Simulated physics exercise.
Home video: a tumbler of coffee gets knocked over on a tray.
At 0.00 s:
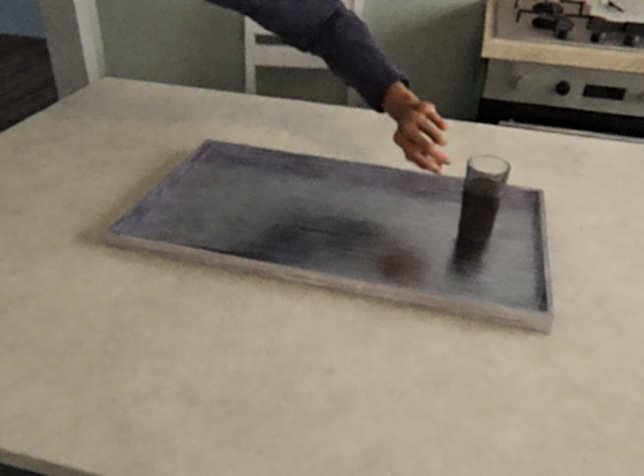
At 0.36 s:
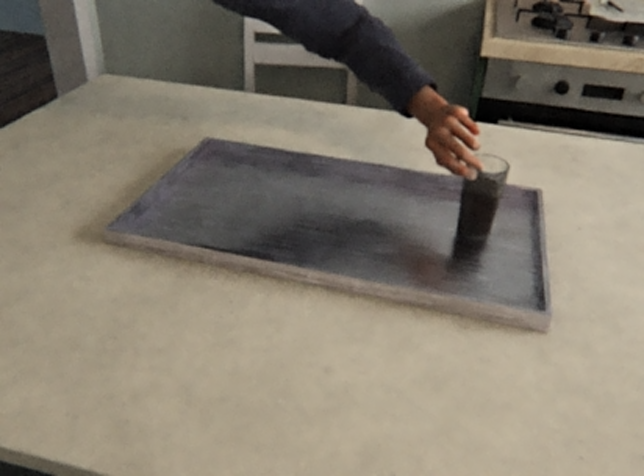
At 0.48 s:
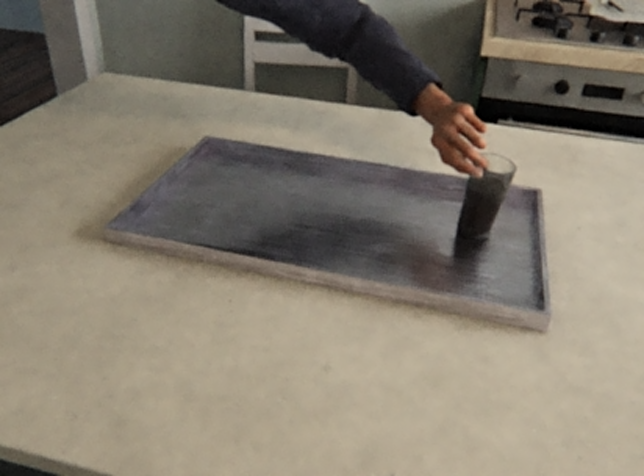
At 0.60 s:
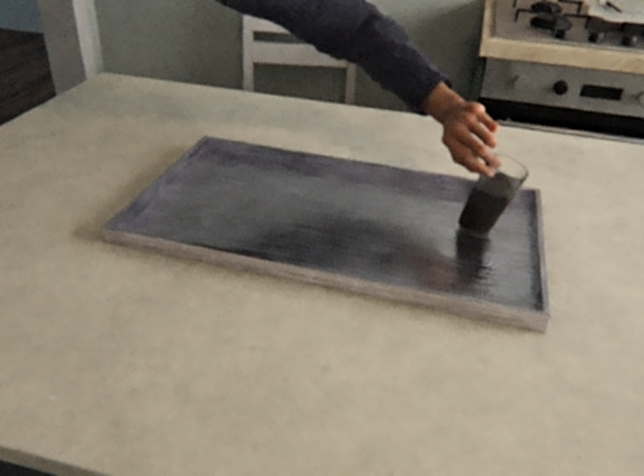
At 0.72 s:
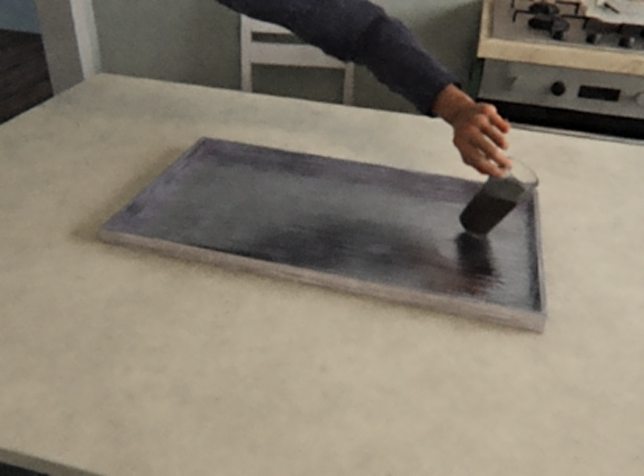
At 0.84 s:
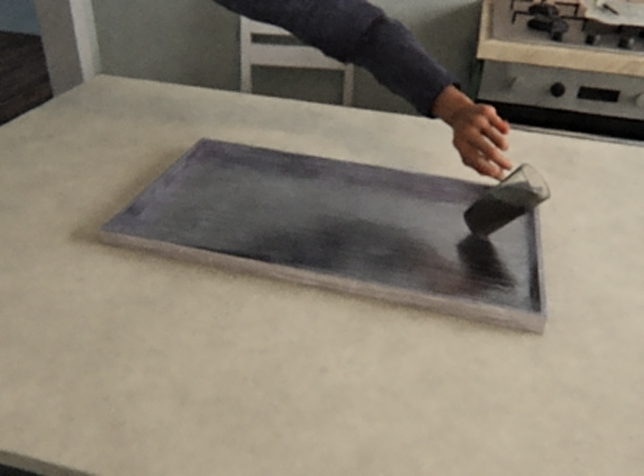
A hand reached over a dark tray on a table and pushed the top of a glass tumbler holding a dark drink, and the glass leaned farther and farther over to the right.
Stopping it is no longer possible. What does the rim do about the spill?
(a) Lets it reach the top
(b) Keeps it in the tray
(a) Lets it reach the top.
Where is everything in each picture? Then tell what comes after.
In the first frame, it stands upright; tumbler (482, 197) about two thirds full; tray (316, 268).
In the second frame, the hand pushes it; tumbler about two thirds full, surface at (483, 189).
In the third frame, the hand pushes it; tumbler (484, 195) about two thirds full.
In the fourth frame, the hand pushes it; tumbler about two thirds full, surface at (495, 189); tray (312, 266).
In the fifth frame, the hand pushes it; tumbler (497, 198) tipped 25°.
In the sixth frame, it is falling; tumbler (506, 202) tipped 35°.
After 1.4 s, the tumbler lies across the rim; the puddle covers about as much as a plate; it is on the top, beyond the rim.
After 2.2 s, the puddle covers about as much as a tray; it is on the top, beyond the rim.
After 3.6 s, the puddle covers about as much as a tray; it is on the top, beyond the rim.
